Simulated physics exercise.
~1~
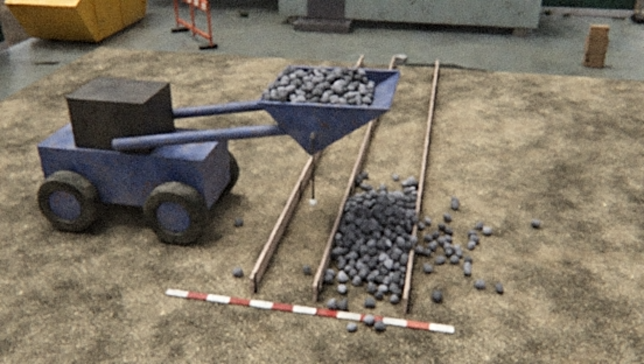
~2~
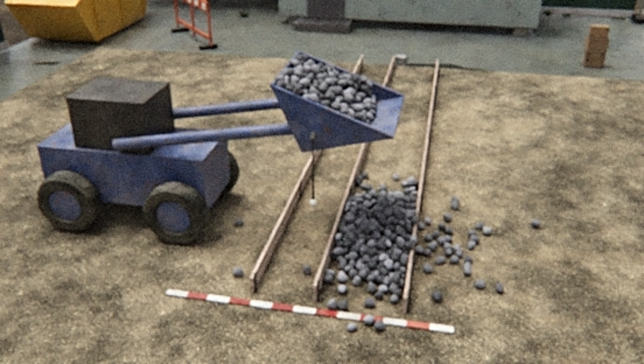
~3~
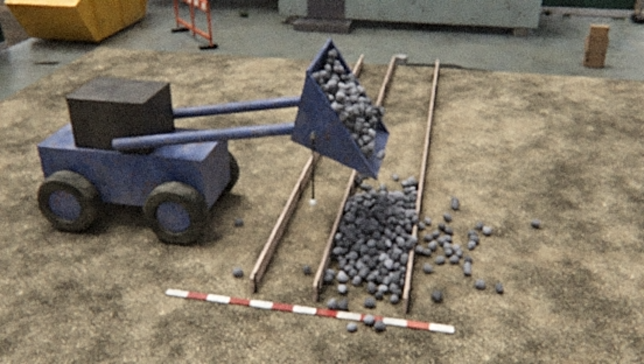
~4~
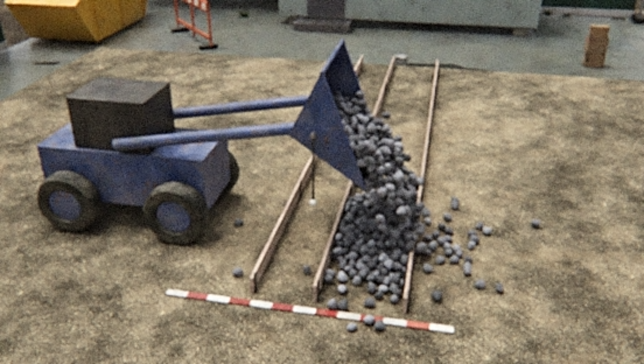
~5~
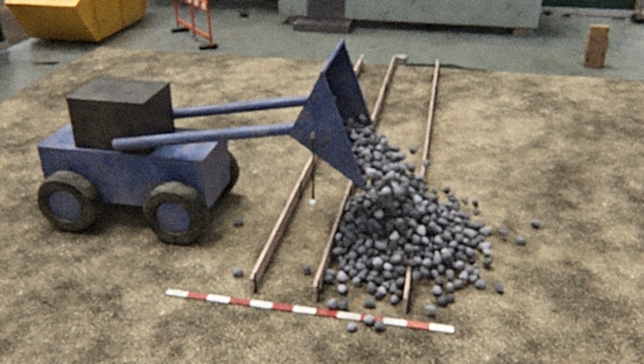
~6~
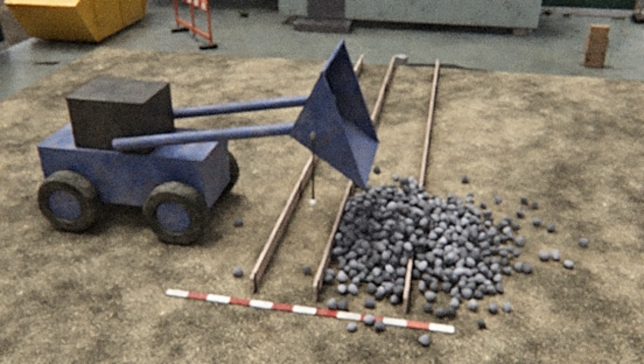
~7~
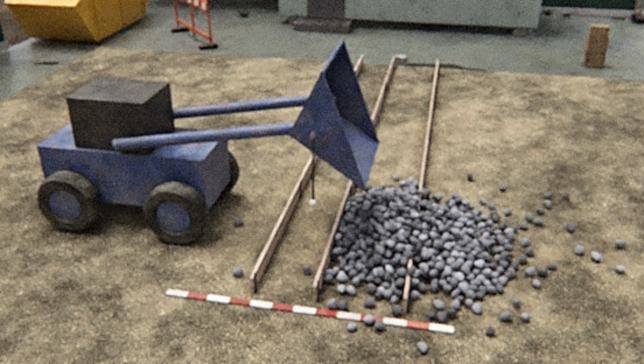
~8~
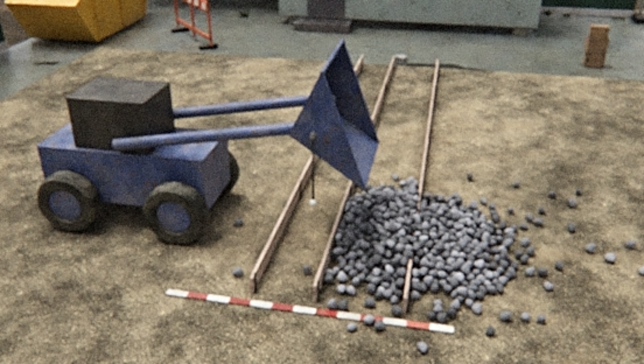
On a dirt floor, a blue loader tips grey stones onto a pile, which spreads right over a board.
